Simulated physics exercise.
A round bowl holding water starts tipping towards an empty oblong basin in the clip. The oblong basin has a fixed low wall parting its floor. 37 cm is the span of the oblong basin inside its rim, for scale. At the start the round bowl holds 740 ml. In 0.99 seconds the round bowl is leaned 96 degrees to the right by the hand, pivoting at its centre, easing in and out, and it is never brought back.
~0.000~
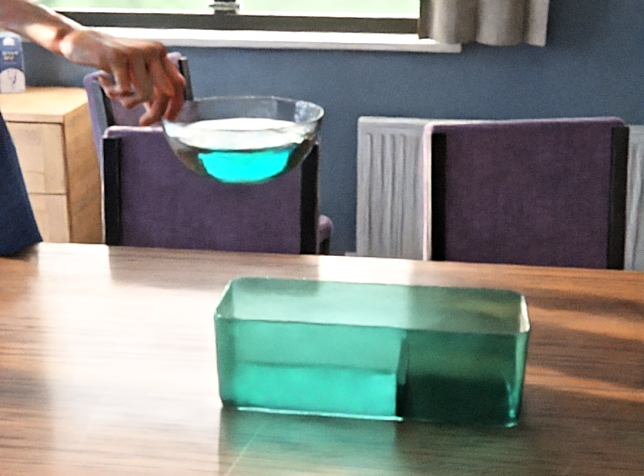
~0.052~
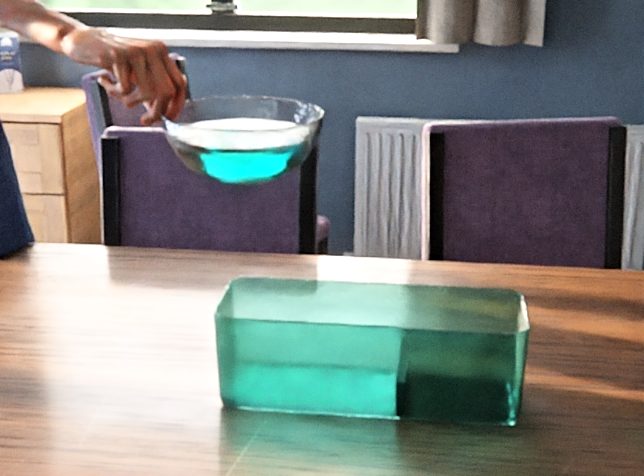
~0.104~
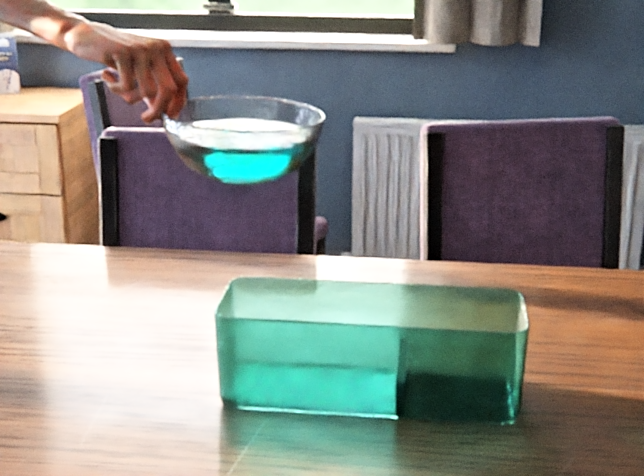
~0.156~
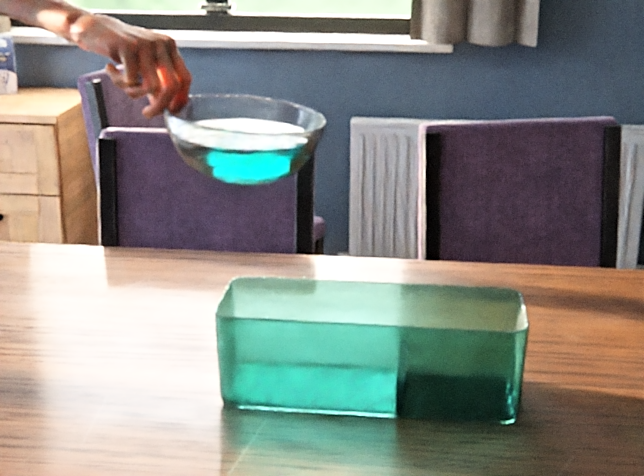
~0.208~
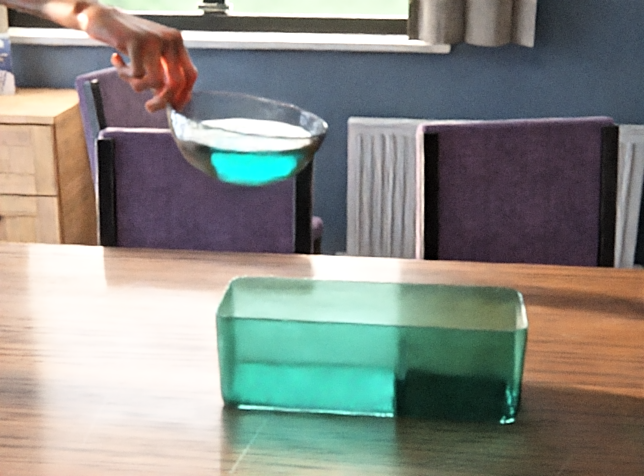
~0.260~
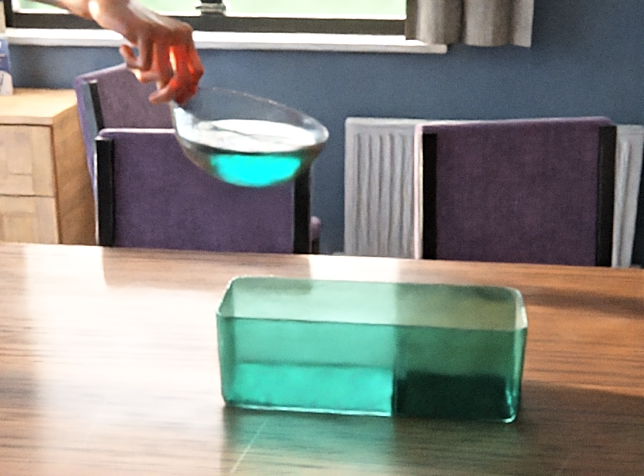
A hand slowly tilts a clear round bowl of blue water rightward above a green basin.
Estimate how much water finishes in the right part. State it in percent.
I would say 7 per cent.
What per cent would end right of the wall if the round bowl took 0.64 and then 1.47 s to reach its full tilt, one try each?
Roughly 10 per cent the first time and 10 per cent the second.
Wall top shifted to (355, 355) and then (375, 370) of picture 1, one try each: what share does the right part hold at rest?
Try 1: 70 %; try 2: 50 %.
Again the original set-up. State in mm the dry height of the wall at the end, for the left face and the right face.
On the left it's about 20 mm; on the right, about 42 mm.
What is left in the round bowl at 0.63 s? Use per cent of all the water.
I'd estimate some 38 % remains.
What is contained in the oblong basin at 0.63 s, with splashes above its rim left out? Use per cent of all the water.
Around 14%.
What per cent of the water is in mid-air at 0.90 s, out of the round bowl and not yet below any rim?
I'd put it at about 10 per cent of the liquid.
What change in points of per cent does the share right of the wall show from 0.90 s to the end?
The right part gains close to 2 per cent.
Then, 0.63 s in, the tilt is 68° and 39 per cent is still to pour, 13 is left of the wall and 0 right of it.
Then, 0.90 s in, the tilt is 94° and 2 per cent is still to pour, 82 is left of the wall and 5 right of it.
Then, 1.18 s in, the tilt is 96° and 0 per cent is still to pour, 91 is left of the wall and 7 right of it.
Then, 1.49 s in, the tilt is 96° and 0 per cent is still to pour, 91 is left of the wall and 7 right of it.
Finally, 91 per cent lies left of the wall, 7 right of it and 2 outside.
